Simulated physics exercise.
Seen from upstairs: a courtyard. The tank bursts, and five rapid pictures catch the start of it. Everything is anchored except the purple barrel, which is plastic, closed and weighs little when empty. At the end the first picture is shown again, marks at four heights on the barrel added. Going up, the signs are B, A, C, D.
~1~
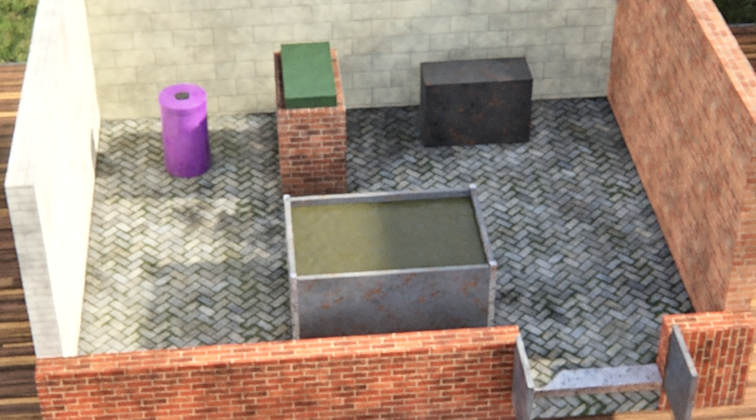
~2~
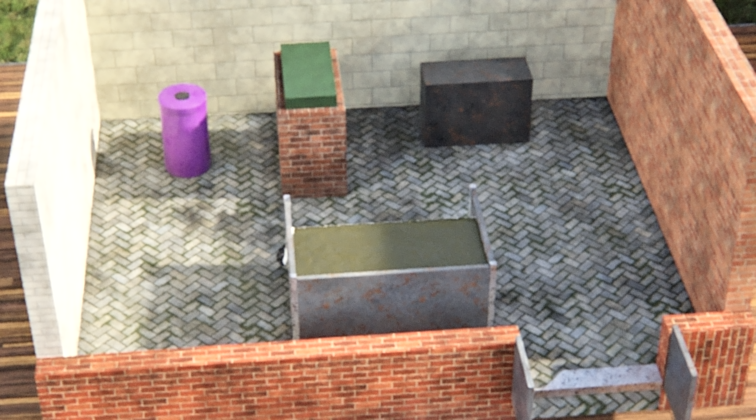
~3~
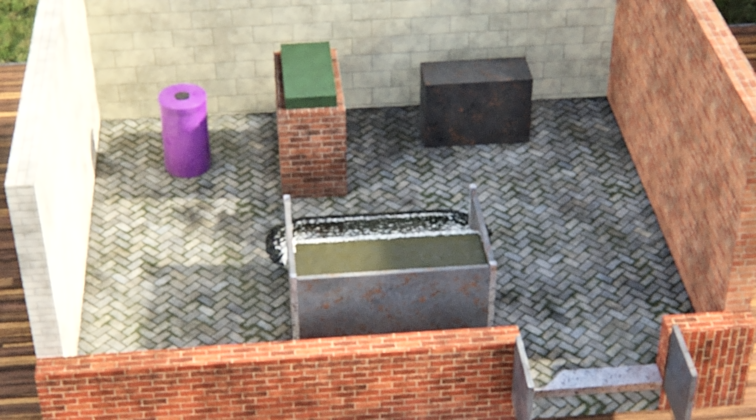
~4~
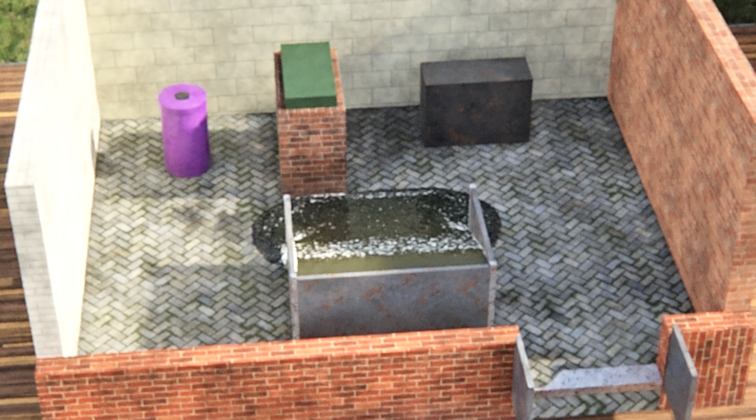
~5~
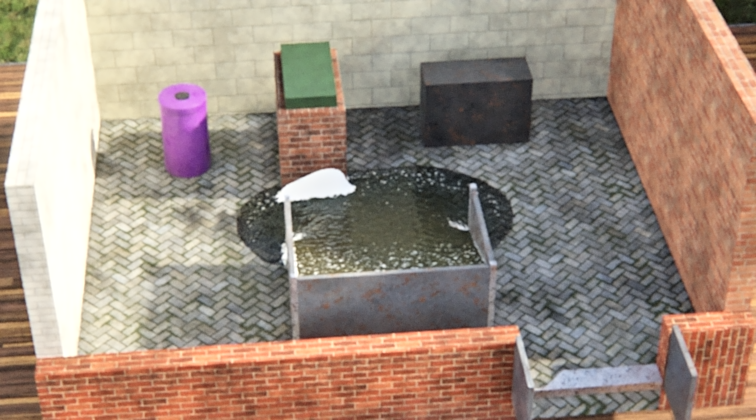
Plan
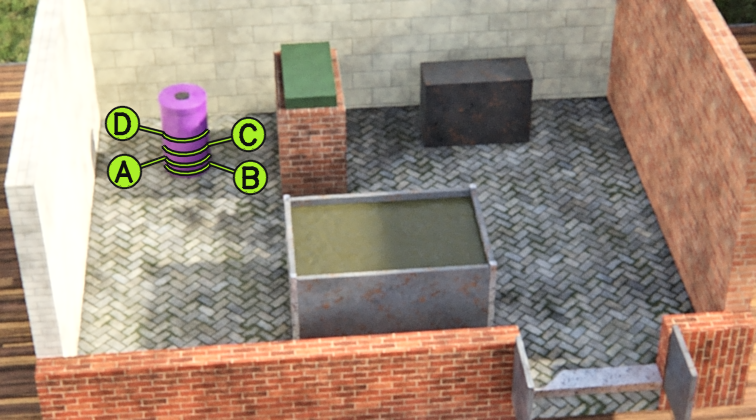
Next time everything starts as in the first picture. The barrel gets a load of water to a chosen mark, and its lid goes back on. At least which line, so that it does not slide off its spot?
A is the one.
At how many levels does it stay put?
Three.
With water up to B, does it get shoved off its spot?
Yes, that goes wrong.
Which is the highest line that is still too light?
That is line B.
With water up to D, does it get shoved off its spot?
No, that is safe.
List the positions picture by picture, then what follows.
Lid of the purple barrel at (181, 96); tank full, its middle at (387, 238); open gate at (590, 325), in the first picture.
Water covers 3 % of the ground, mostly out of sight from here, in the second picture.
Water covers 6 % of the ground, mostly out of sight from here, in the third picture.
In the fourth picture, 11 % of the ground under water, its edge towards the barrel at (267, 215).
Lid of the purple barrel at (181, 96); 15 % of the ground under water, its edge towards the barrel at (266, 203), in the fifth picture.
In lime, A at (187, 165); B at (187, 173); C at (186, 154); D at (184, 140); from the bottom up B, A, C, D.
Choosing A, it does not move.
Choosing B, it is pushed about 4 times its own width away.
Choosing C, it does not move.
Choosing D, it does not move.
